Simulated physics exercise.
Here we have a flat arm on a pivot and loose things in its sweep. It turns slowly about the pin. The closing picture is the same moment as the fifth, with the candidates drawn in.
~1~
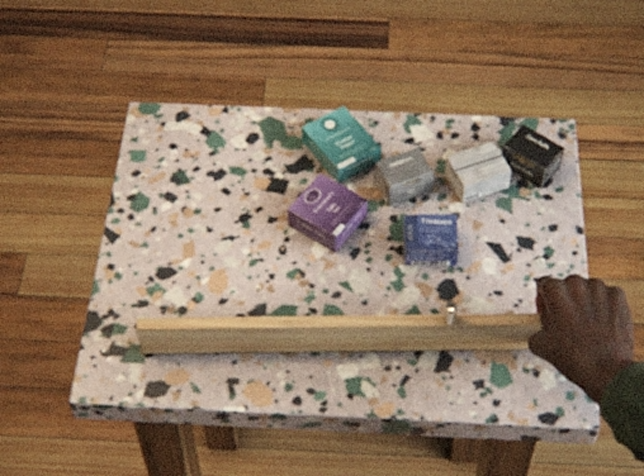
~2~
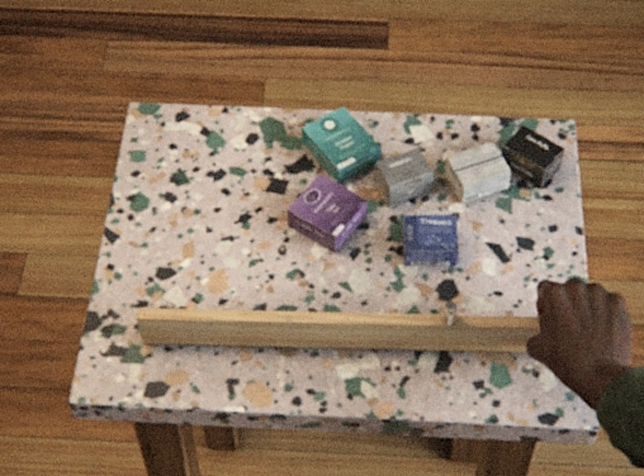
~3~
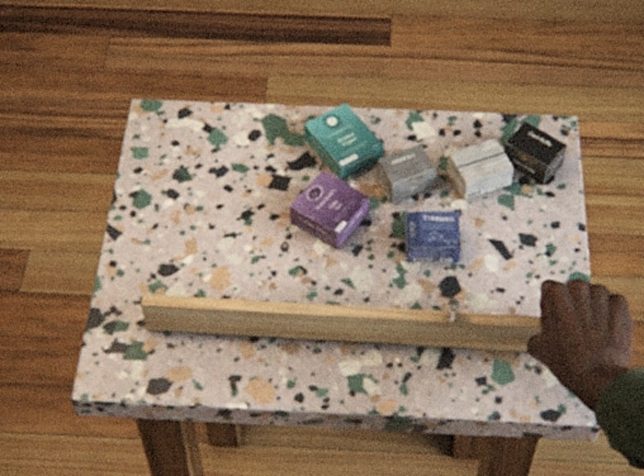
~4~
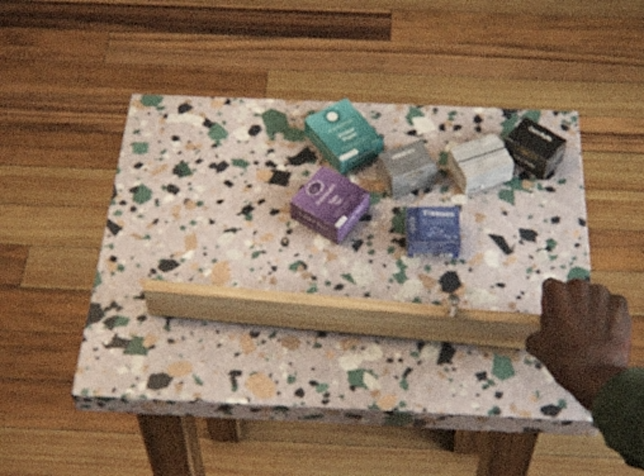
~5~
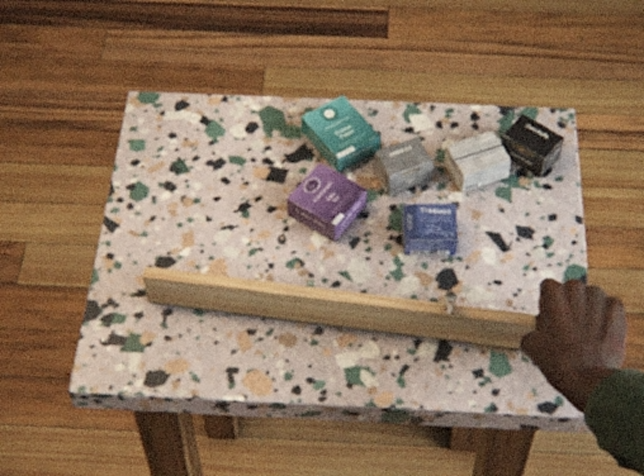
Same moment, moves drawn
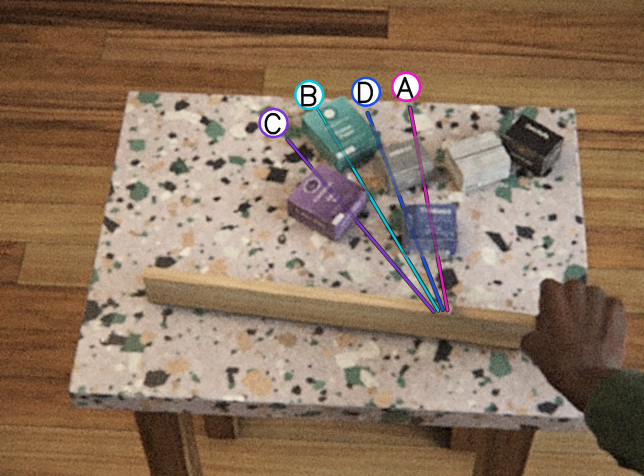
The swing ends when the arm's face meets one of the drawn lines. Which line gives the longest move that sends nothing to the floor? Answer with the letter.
D is the last safe line.
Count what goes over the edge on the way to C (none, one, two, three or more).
In all, none.
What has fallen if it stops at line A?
The black packet.
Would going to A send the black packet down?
Yes.
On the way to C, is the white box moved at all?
No.
On the marked copy, A at (427, 203); B at (379, 212); C at (357, 221); D at (403, 206).
Following D. Soon after the start, arm (313, 238); black packet (531, 146); turquoise box (340, 134).
Later, arm (359, 201); turquoise box (352, 125); grey packet (414, 160).
In the end, arm (401, 185); black packet (565, 140); turquoise box (413, 112); nothing has fallen.
As for the rest, A drops the black packet; B is safe but short; C is safe but short.
